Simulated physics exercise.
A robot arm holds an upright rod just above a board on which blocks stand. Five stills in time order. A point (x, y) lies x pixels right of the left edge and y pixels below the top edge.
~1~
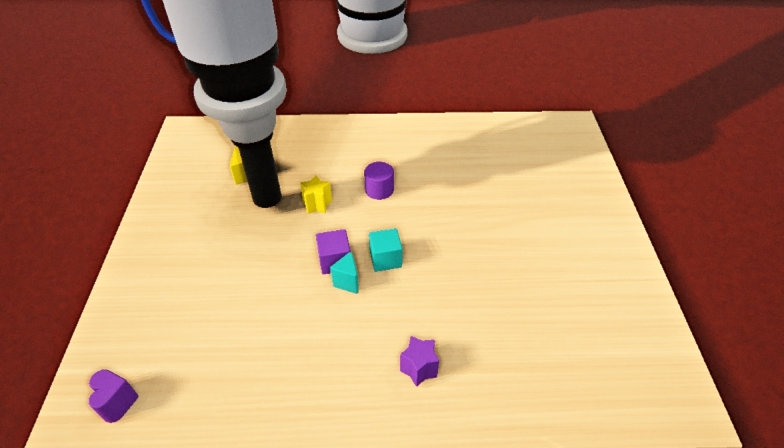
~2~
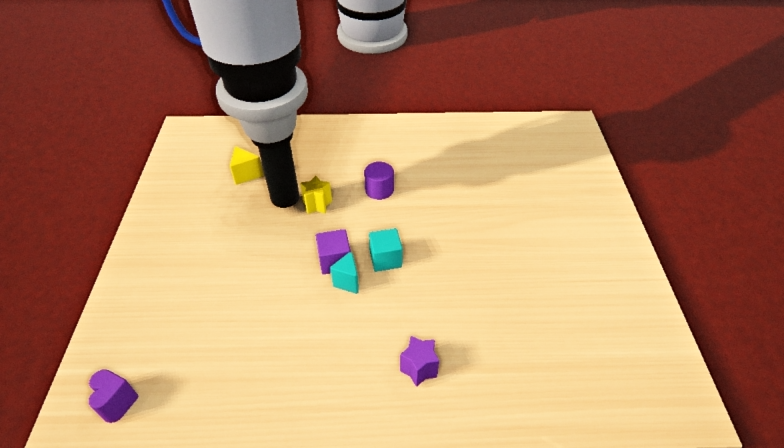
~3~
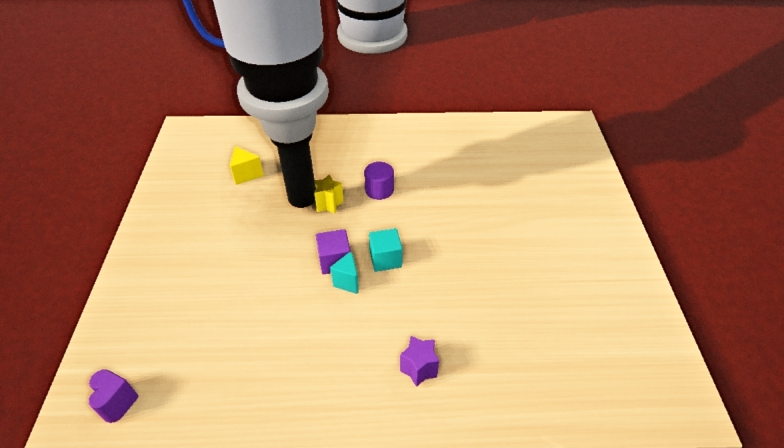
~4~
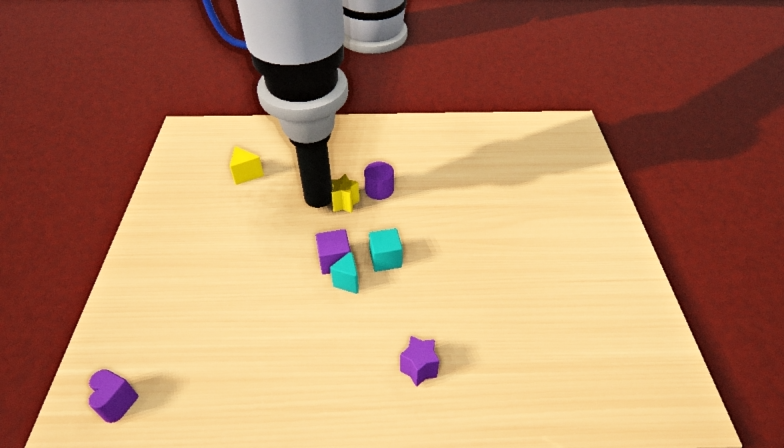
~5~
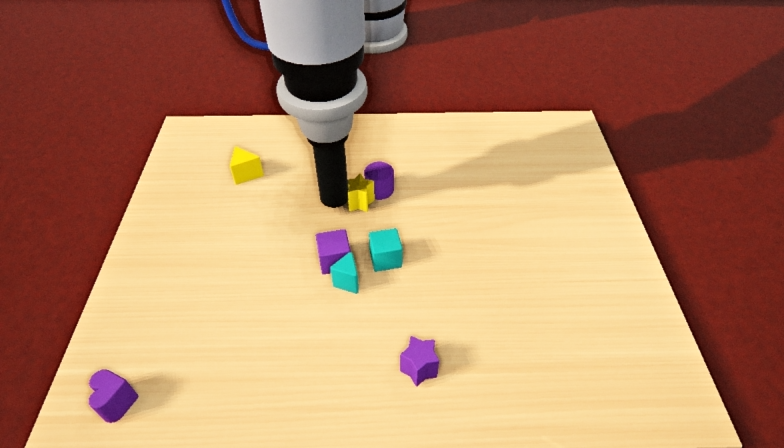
The video shows a robot arm moving an upright black rod rightward across a wooden board, meeting a yellow star block and pushing it right, close to a purple cylinder, while the other purple, teal and yellow blocks stay still.
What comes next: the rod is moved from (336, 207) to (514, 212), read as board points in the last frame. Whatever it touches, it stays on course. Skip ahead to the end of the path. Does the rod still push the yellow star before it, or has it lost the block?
At the end of the path, the rod has already lost the yellow star, which lies beside or behind it.
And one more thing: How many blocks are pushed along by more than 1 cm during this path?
Answer: 2.
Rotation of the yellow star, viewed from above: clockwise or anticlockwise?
Viewed from the top, it goes anticlockwise.
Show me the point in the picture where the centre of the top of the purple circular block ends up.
Its top centre lands on (411, 160).
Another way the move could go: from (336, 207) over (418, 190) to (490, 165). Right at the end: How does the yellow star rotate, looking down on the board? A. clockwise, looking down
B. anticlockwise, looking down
A.
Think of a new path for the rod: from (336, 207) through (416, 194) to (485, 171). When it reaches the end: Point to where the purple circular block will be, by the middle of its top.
Roughly at (427, 150).
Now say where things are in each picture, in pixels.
Lower end of the rod (267, 198), tops of blocks, yellow star (315, 185), purple circular block (379, 170), turquoise square block (386, 240), in the first picture.
Rod (285, 198), blocks as before, in the second picture.
Rod (303, 198), yellow star (326, 184), in the third picture.
Rod (319, 198), yellow star (343, 184), in the fourth picture.
Rod (335, 198), yellow star (359, 183), purple circular block (379, 170), turquoise square block (386, 240), in the fifth picture.
The first path, step by step. One third of the way, rod (395, 199); yellow star (419, 180), turned 20° anticlockwise; purple circular block (411, 160).
Two thirds of the way, rod (456, 200); yellow star (458, 172), turned 70° anticlockwise; purple circular block (411, 160).
At the end, rod (516, 203); yellow star (460, 172), turned 85° anticlockwise; purple circular block (411, 160); turquoise square block not moved.
